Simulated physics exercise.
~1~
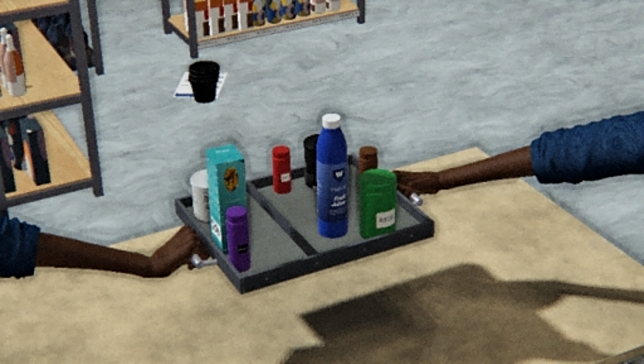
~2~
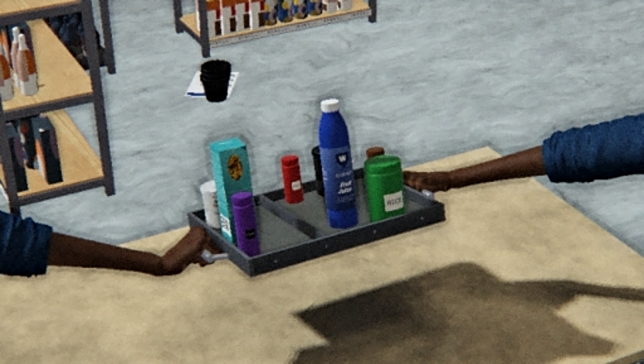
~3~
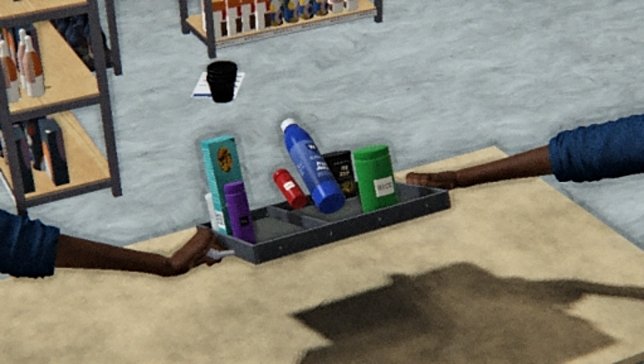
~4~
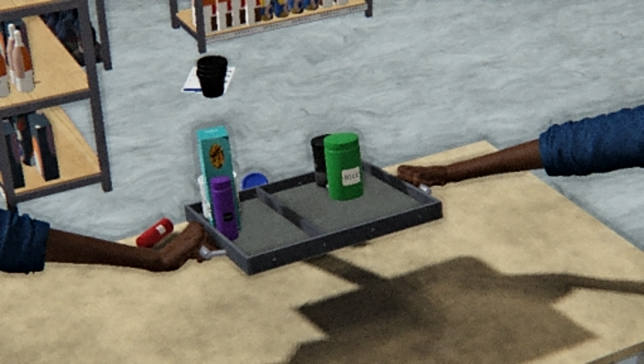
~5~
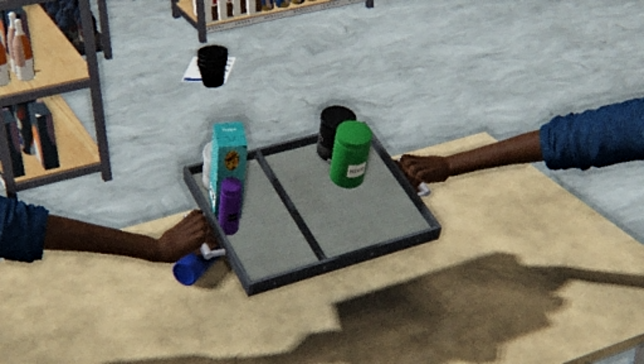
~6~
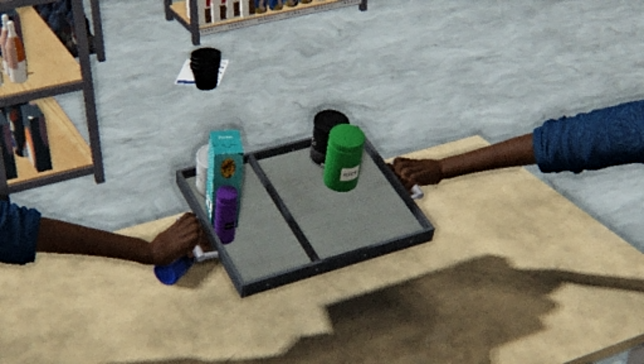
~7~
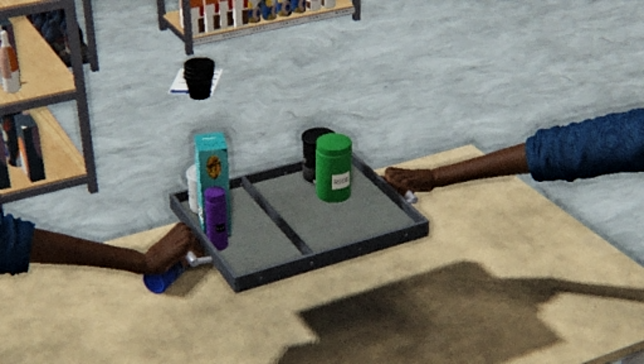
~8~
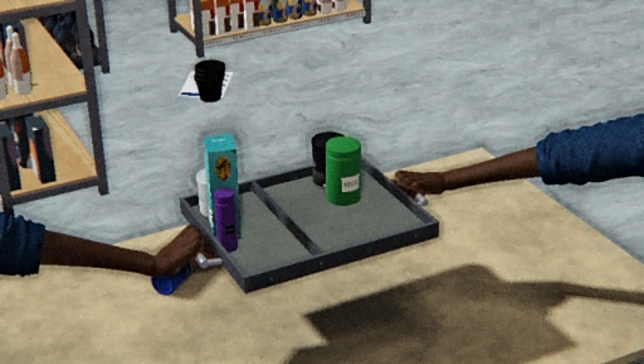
Two hands tilt a tray back and forth, spilling three containers while the others stay aboard.
